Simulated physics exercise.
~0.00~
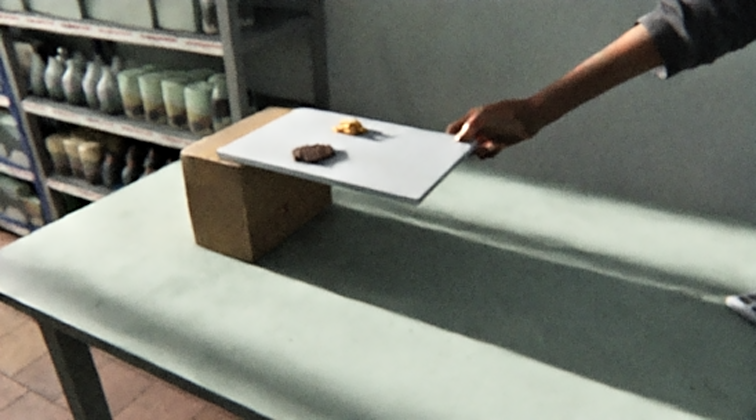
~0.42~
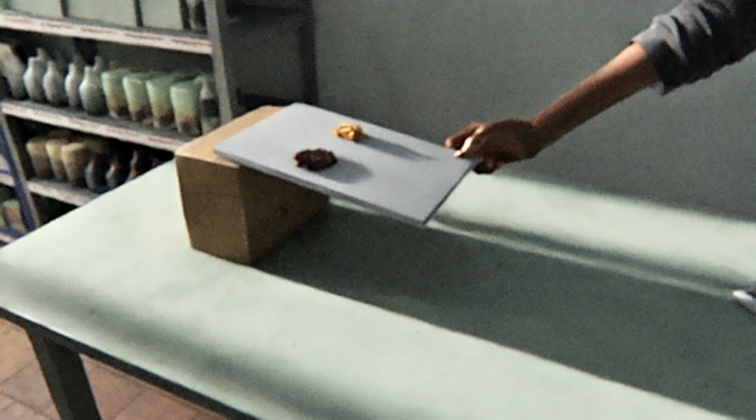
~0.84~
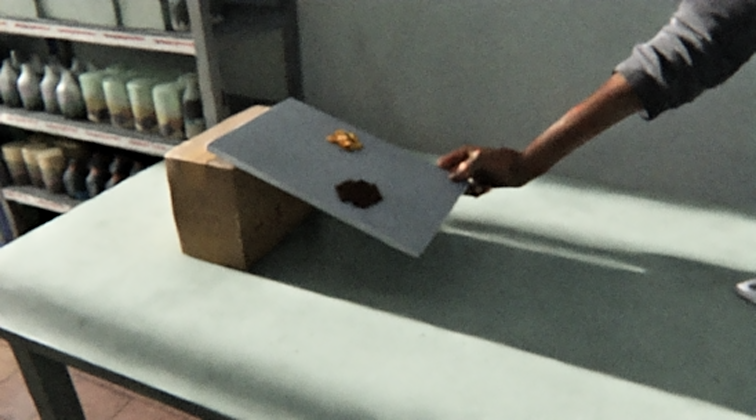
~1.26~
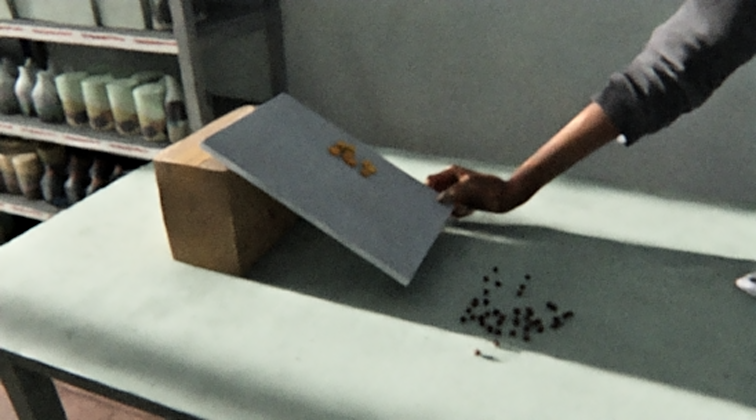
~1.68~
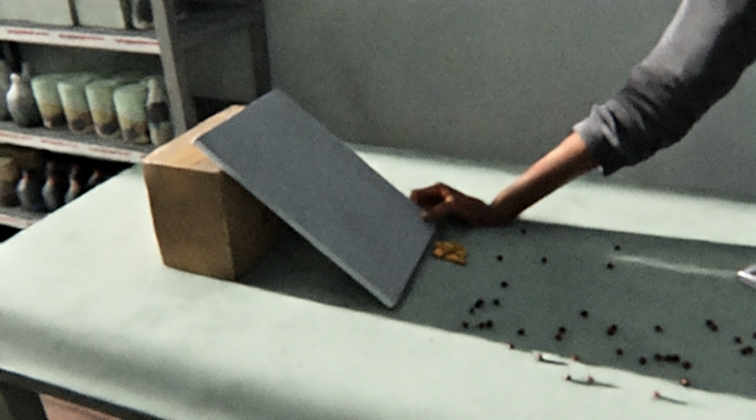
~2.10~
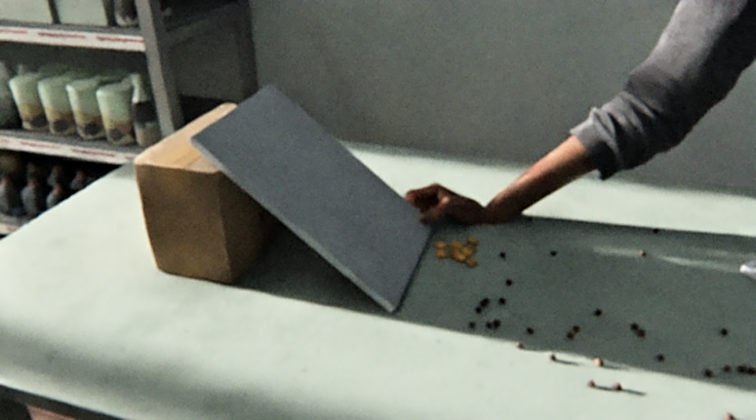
On a pale green table near shelves of vases, a hand lowered one end of a board propped on a box until it touched down; dark round bits rolled off and scattered far to the right, while the yellow pieces slid down later and stopped nearby.
